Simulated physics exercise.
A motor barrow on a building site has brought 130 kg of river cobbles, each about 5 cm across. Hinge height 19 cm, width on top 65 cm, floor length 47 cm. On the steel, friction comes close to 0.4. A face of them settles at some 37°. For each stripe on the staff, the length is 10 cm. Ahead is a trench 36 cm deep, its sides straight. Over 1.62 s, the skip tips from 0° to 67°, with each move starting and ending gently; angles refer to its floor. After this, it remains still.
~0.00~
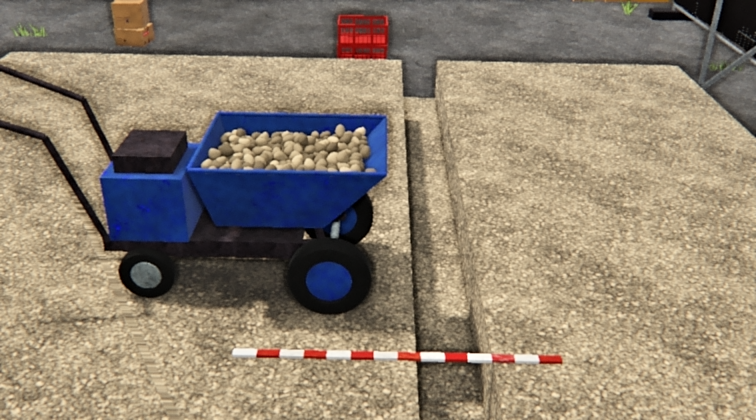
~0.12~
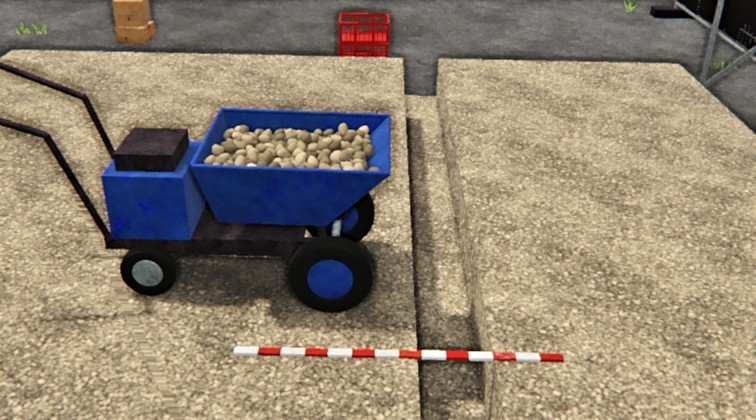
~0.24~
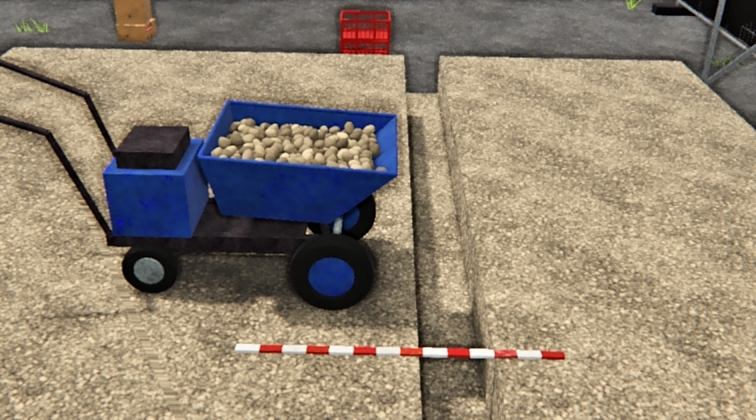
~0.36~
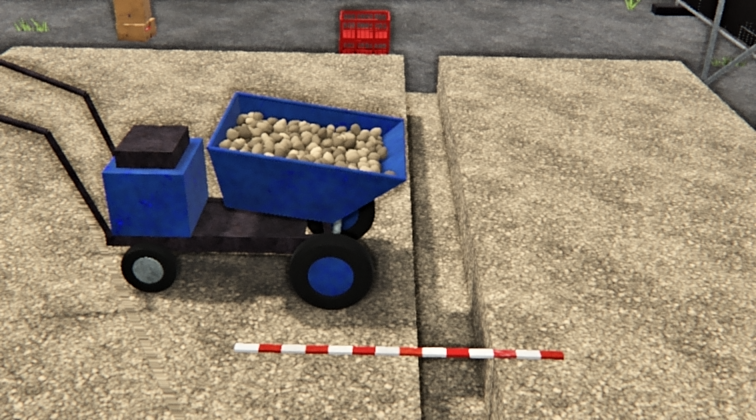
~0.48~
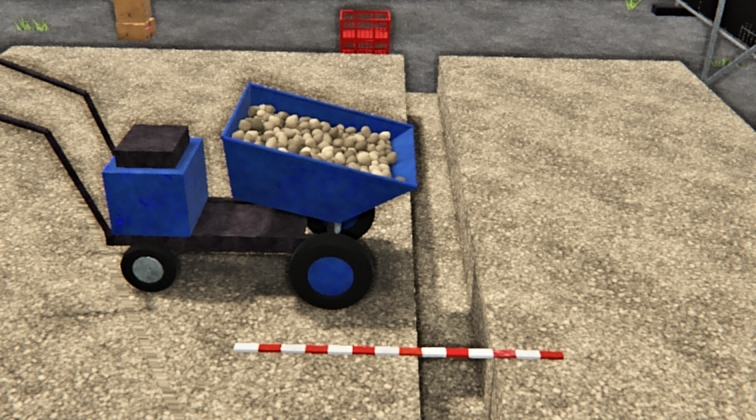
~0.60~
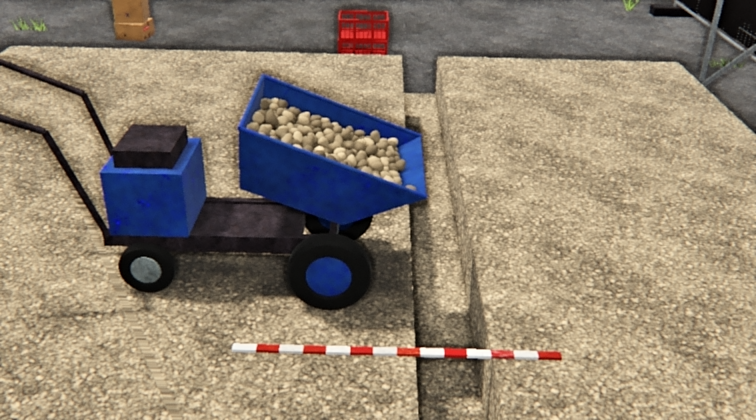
The clip opens on a blue motor barrow, its skip full of rounded stones, standing left of a narrow trench with a red and white staff laid across it. The skip slowly tilts to the right, its rear rising and its lip lowering over the trench, while the stones shift toward the lip.
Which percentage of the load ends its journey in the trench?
Roughly 50 per cent.
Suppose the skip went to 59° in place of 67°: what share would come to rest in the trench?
Then close to 50 per cent.
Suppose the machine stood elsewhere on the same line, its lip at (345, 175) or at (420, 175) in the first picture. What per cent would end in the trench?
Near 95 and near 15 percent.
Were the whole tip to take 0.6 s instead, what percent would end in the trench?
Then roughly 35 percent.
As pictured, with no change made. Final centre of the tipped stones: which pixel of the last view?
I'd put it close to (471, 304).
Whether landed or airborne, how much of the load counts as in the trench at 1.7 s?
Close to 15 per cent has got there by then.
After 1.2 s the floor is at 57°; 100 % in the skip; the foremost stones are at (463, 243).
After 1.7 s the floor is at 67°; 54 % in the skip, 14 % in the trench, 31 % past the trench; the foremost stones are at (552, 270).
After 2.1 s the floor is at 67°; 25 % in the skip, 27 % in the trench, 48 % past the trench; the foremost stones are at (618, 269).
After 4.0 s the floor is at 67°; 0 % in the skip, 50 % in the trench, 50 % past the trench; the foremost stones are at (654, 263).
